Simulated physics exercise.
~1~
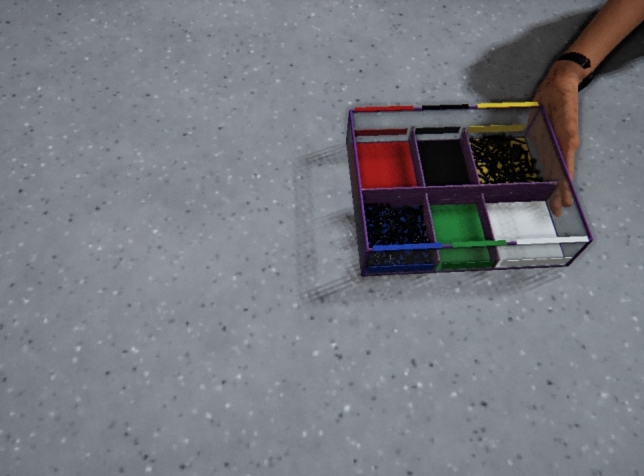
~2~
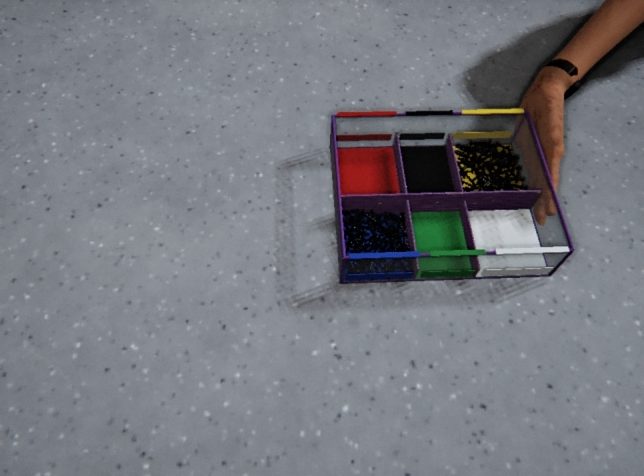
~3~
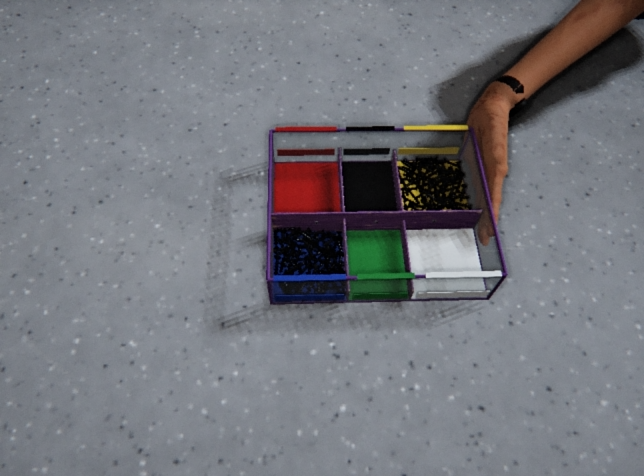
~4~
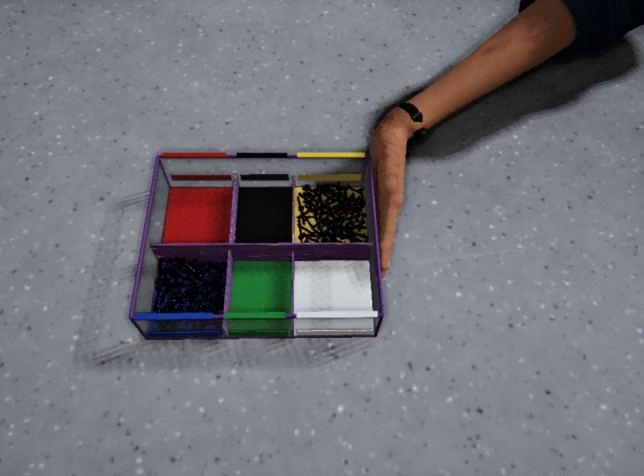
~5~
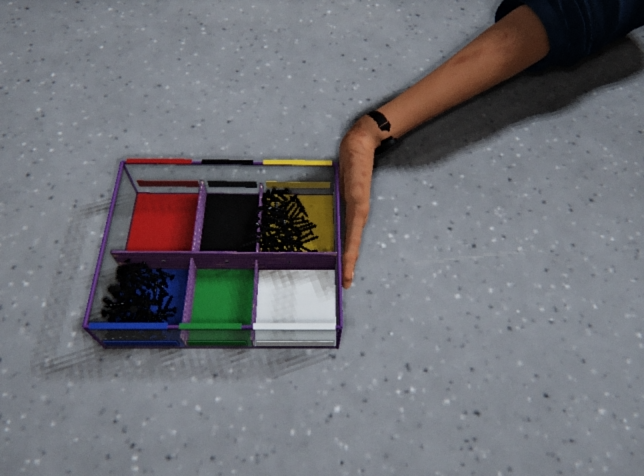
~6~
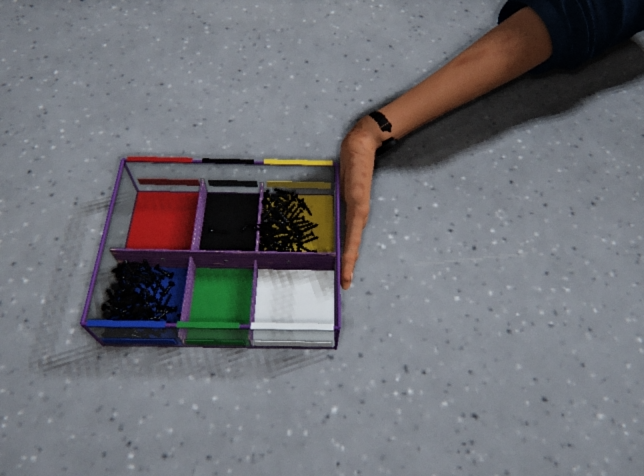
On a speckled grey floor, a hand pushing a divided tray of black screws leftward, the pieces shifting left within yellow and blue compartments before everything rests.
